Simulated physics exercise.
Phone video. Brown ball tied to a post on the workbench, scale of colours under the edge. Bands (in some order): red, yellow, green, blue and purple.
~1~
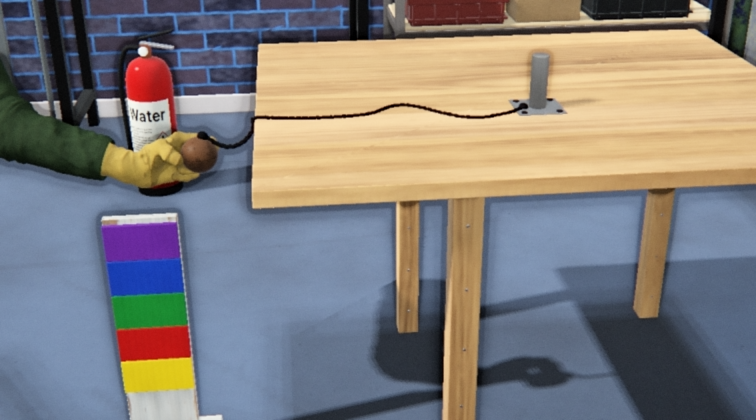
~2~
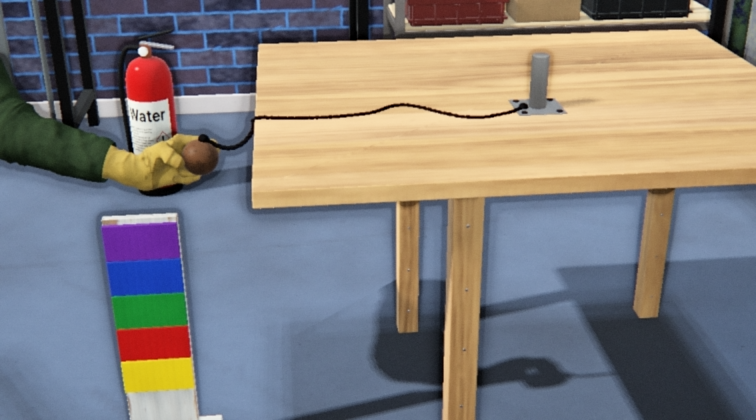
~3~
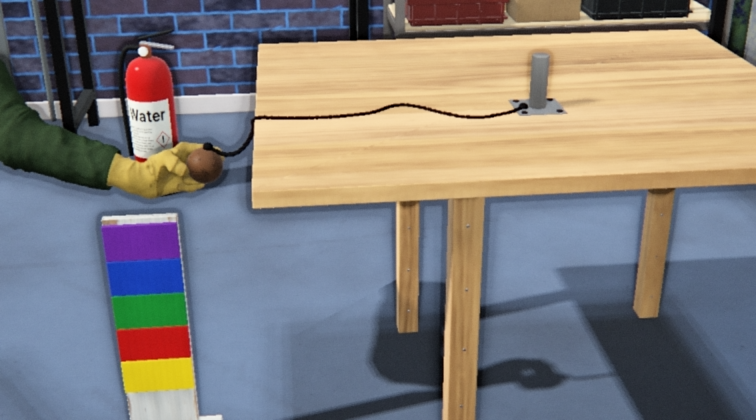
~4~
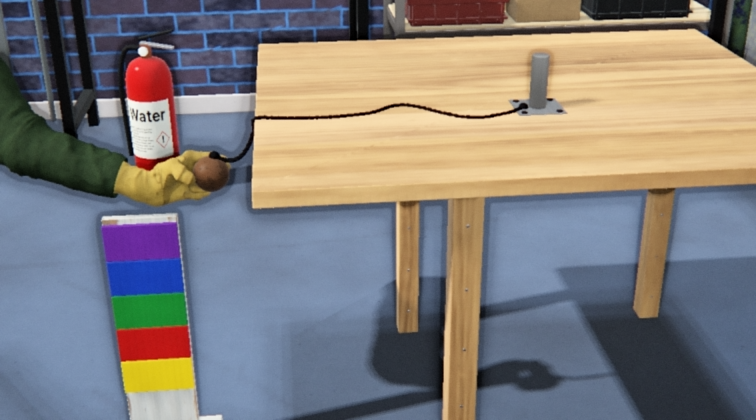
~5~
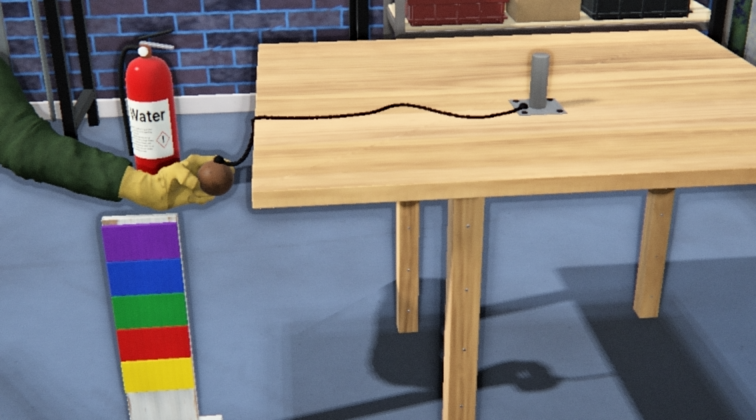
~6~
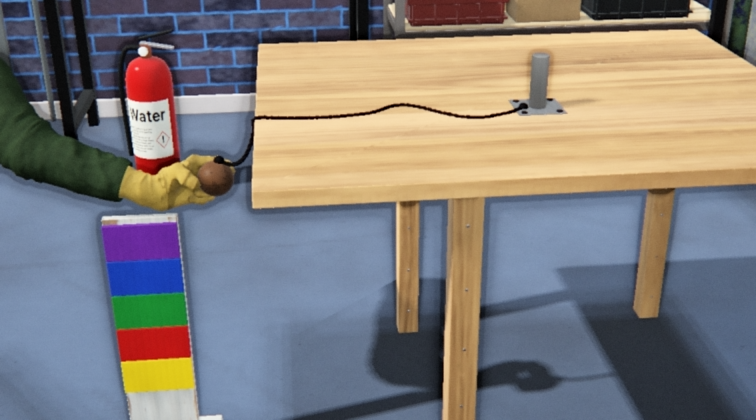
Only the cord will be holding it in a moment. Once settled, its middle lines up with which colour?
It lines up with the purple band.
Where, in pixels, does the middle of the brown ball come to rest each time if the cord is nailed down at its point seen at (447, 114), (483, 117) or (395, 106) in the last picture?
First (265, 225), next (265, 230), last (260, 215).
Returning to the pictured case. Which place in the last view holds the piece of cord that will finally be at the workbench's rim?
The spot located at (282, 118) in the last picture.
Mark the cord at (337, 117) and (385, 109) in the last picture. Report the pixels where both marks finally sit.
You'll find the first mark at (305, 114) and the second mark at (359, 112).
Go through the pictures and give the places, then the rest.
Brown ball (199, 154); purple (141, 243); blue (146, 278); green (150, 312); red (154, 345); yellow (158, 376), in the first frame.
Brown ball (200, 157); cord through (504, 114) (441, 113) (384, 109) (323, 118) (256, 122), in the second frame.
Brown ball (205, 165), in the third frame.
Brown ball (211, 174); cord through (504, 114) (441, 113) (384, 109) (323, 118) (256, 122), in the fourth frame.
Brown ball (216, 178), in the fifth frame.
Brown ball (216, 178); cord through (504, 114) (441, 113) (384, 109) (323, 118) (256, 122), in the sixth frame.
Soon after, ball near (252, 229); level with purple.
Then, ball near (253, 233); level with purple.
At rest, ball near (265, 234); level with purple. Its centre hangs level with the purple band.
